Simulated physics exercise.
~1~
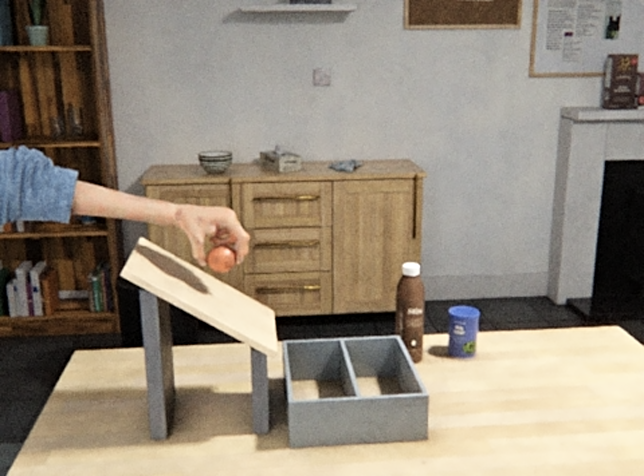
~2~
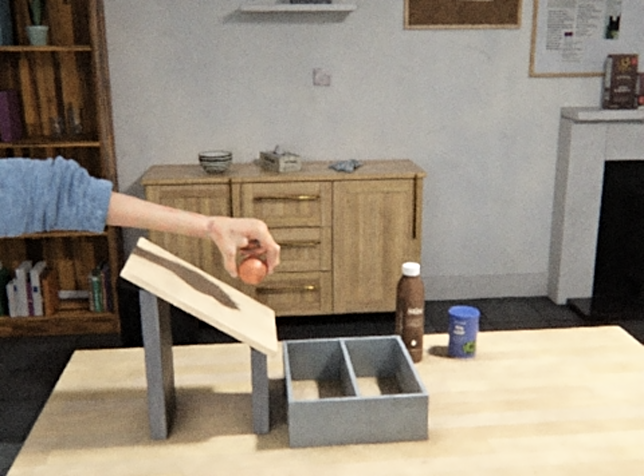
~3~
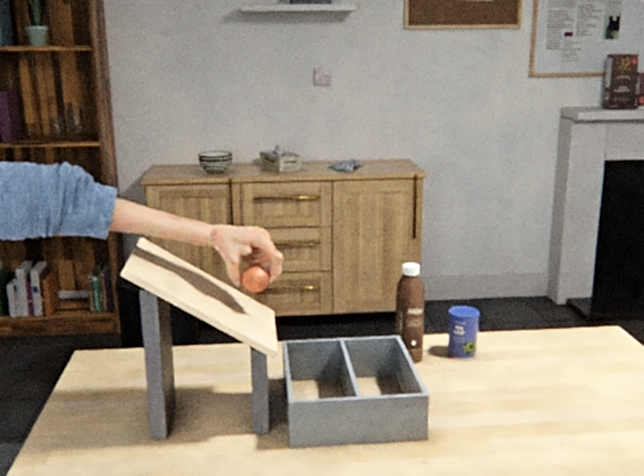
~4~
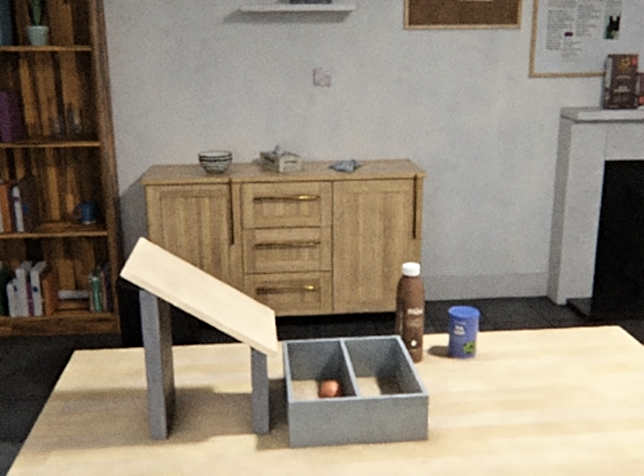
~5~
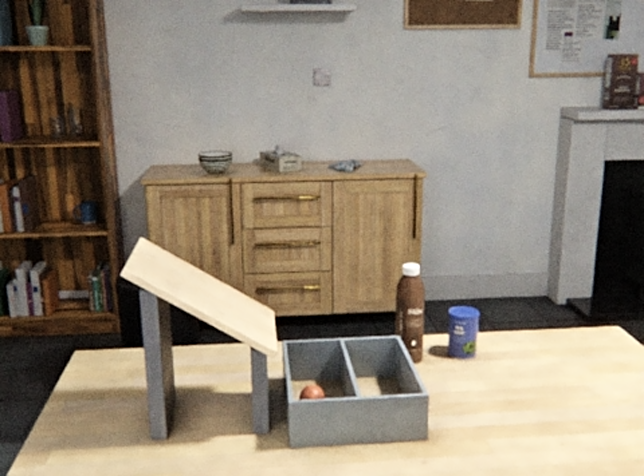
A hand held an orange ball above a sloping board, moved it right and slightly down, then let go and withdrew, and the ball ended up in the tray's nearer bay, shifting a little left there while the brown bottle and blue tin stayed put.
